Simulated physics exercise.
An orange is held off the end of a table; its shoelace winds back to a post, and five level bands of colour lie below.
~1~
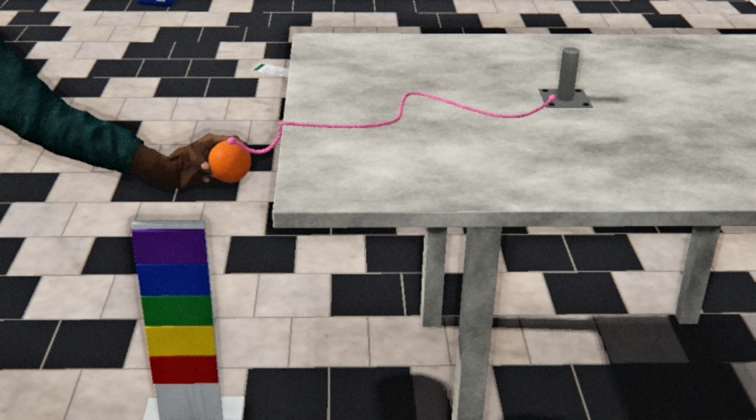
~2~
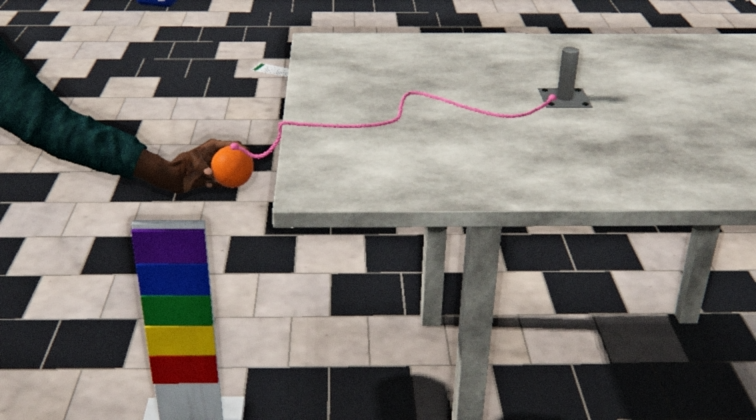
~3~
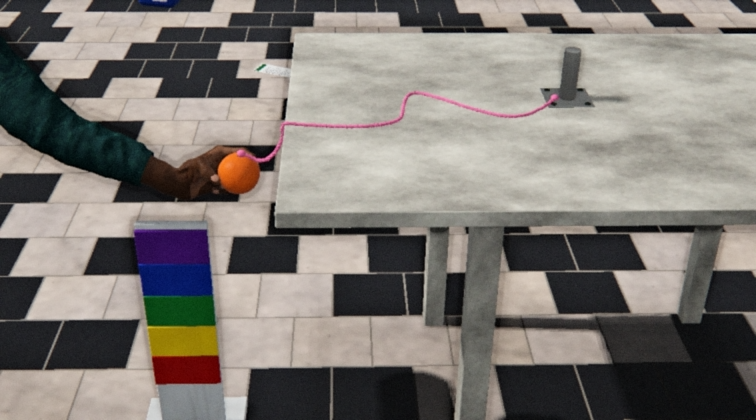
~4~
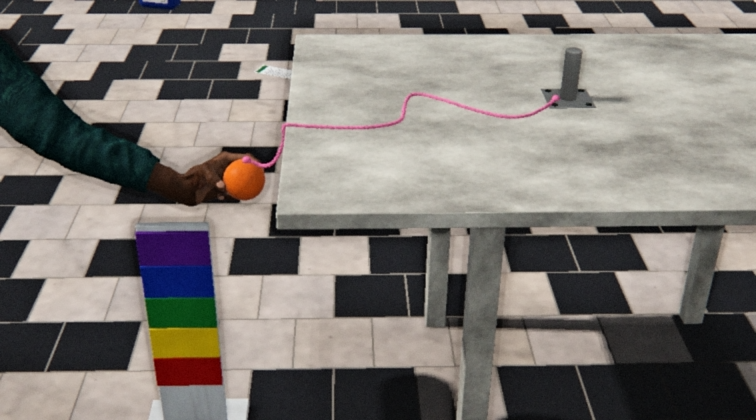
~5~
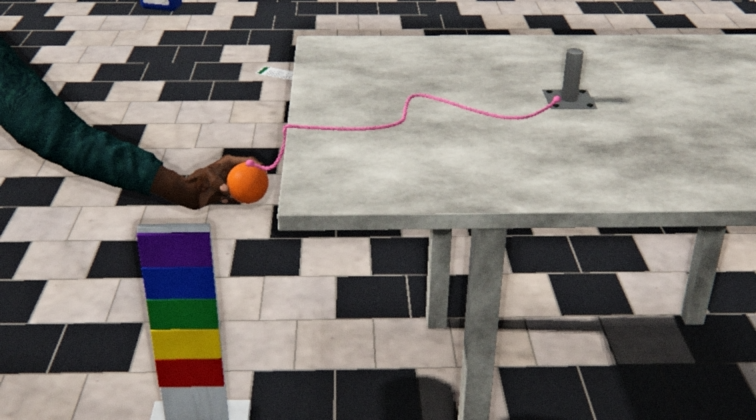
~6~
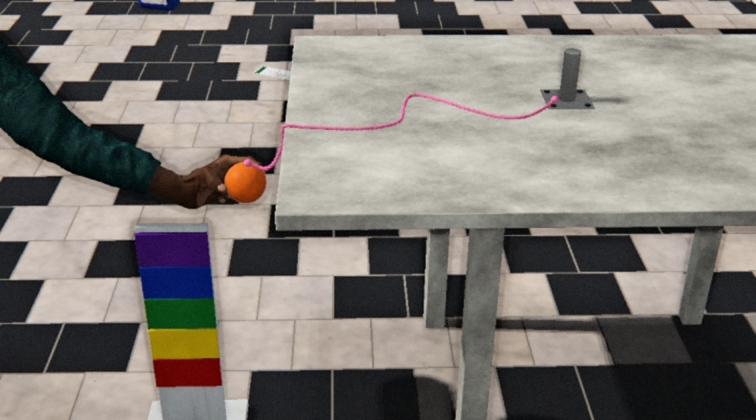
A hand holding an orange ball tied to a pink cord shifts slightly down and right beside a grey table, then steadies.
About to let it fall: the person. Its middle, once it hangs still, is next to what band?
Next to the blue one.
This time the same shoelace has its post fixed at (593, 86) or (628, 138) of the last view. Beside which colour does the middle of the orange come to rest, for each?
For the first spot, purple; for the second, purple.
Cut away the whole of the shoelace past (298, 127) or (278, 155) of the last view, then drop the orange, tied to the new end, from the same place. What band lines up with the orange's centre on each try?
Cut one gives above them all; cut two gives purple.
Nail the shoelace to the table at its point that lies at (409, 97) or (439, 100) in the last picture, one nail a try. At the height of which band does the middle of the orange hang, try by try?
Note: Try 1 purple; try 2 purple.
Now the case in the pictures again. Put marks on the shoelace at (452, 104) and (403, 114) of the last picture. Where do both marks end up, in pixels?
The first one ends up at (424, 108) and the second one at (332, 114).
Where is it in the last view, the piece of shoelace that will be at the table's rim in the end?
Look around (375, 128).
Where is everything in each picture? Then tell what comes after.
The first picture shows orange (230, 162); purple (170, 248); blue (173, 281); green (177, 312); yellow (181, 342); red (184, 371).
The second picture shows orange (232, 167); shoelace through (536, 110) (466, 108) (404, 98) (379, 124) (297, 124).
The third picture shows orange (239, 173).
The fourth picture shows orange (245, 180); shoelace through (539, 111) (470, 109) (408, 99) (383, 126) (301, 126).
The fifth picture shows orange (248, 183).
The sixth picture shows orange (245, 183); shoelace through (538, 112) (469, 109) (407, 100) (382, 127) (300, 127).
Early on, orange near (269, 266); level with blue.
Midway, orange near (322, 262); level with blue.
Near the end, orange near (289, 273); level with blue.
Finally, orange near (282, 275); level with blue. At blue.
